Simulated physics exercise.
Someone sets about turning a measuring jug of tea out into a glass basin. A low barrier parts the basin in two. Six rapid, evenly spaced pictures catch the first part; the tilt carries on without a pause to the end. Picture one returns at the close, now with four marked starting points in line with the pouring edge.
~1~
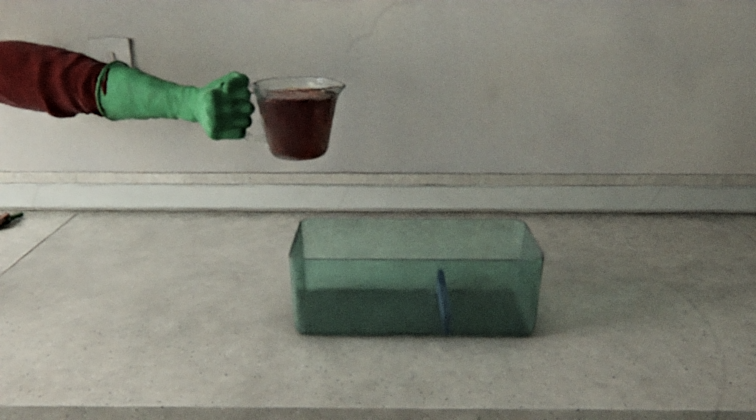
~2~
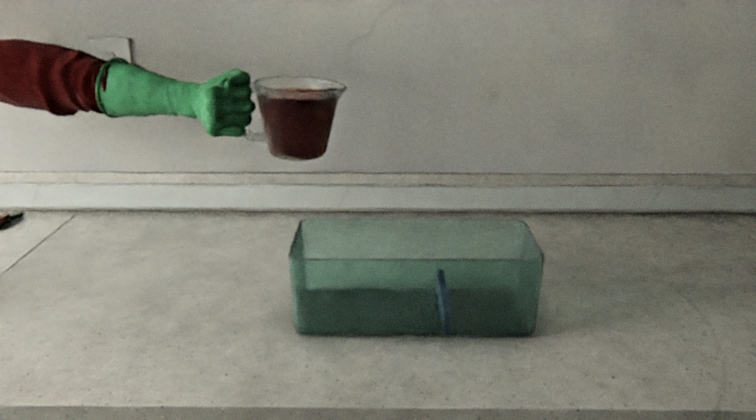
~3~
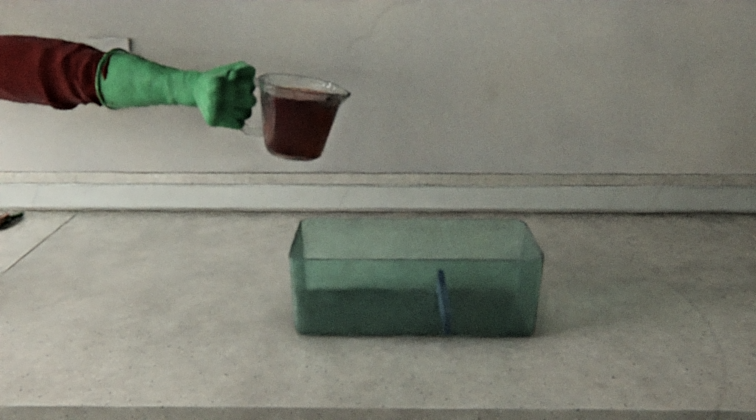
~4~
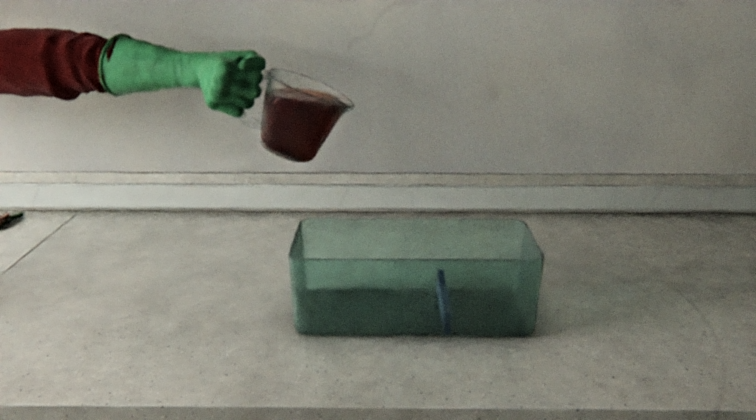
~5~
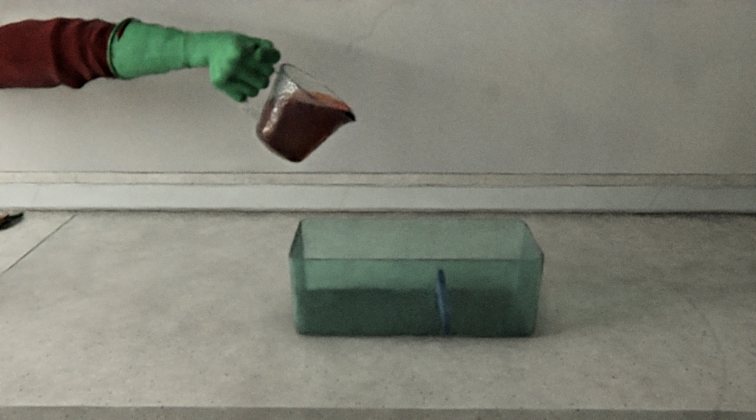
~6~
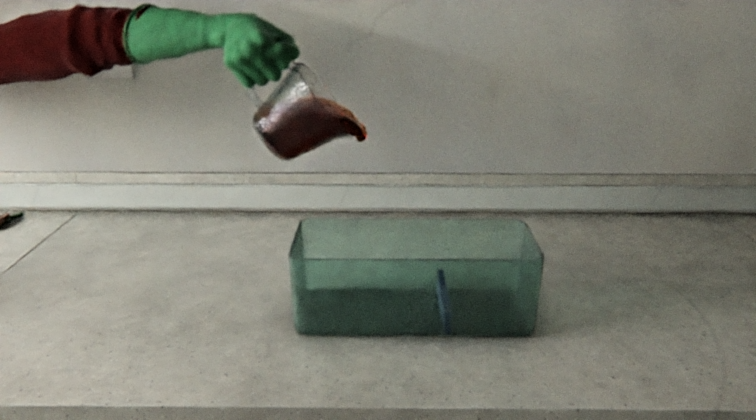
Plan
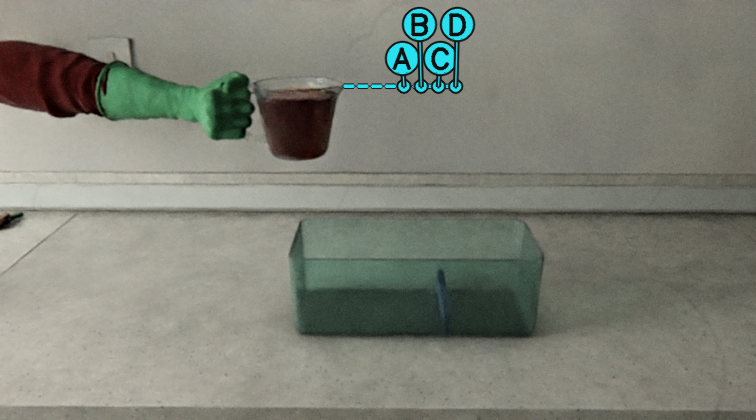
A green-gloved hand tilts a glass jug rightward until reddish-brown tea runs over its lip.
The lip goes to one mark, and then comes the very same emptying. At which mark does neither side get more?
B beats the others.
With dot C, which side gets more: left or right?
The right side.
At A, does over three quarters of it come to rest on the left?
No.
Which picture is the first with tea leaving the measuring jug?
In picture 5.
On the marked copy, A at (403, 86); B at (421, 86); C at (438, 86); D at (455, 86).
With A, about 62 % ends left of the wall and 31 % right of it; 7 % is lost outside.
With B, about 51 % ends left of the wall and 42 % right of it; 7 % is lost outside.
With C, about 26 % ends left of the wall and 65 % right of it; 9 % is lost outside.
With D, about 20 % ends left of the wall and 70 % right of it; 9 % is lost outside.
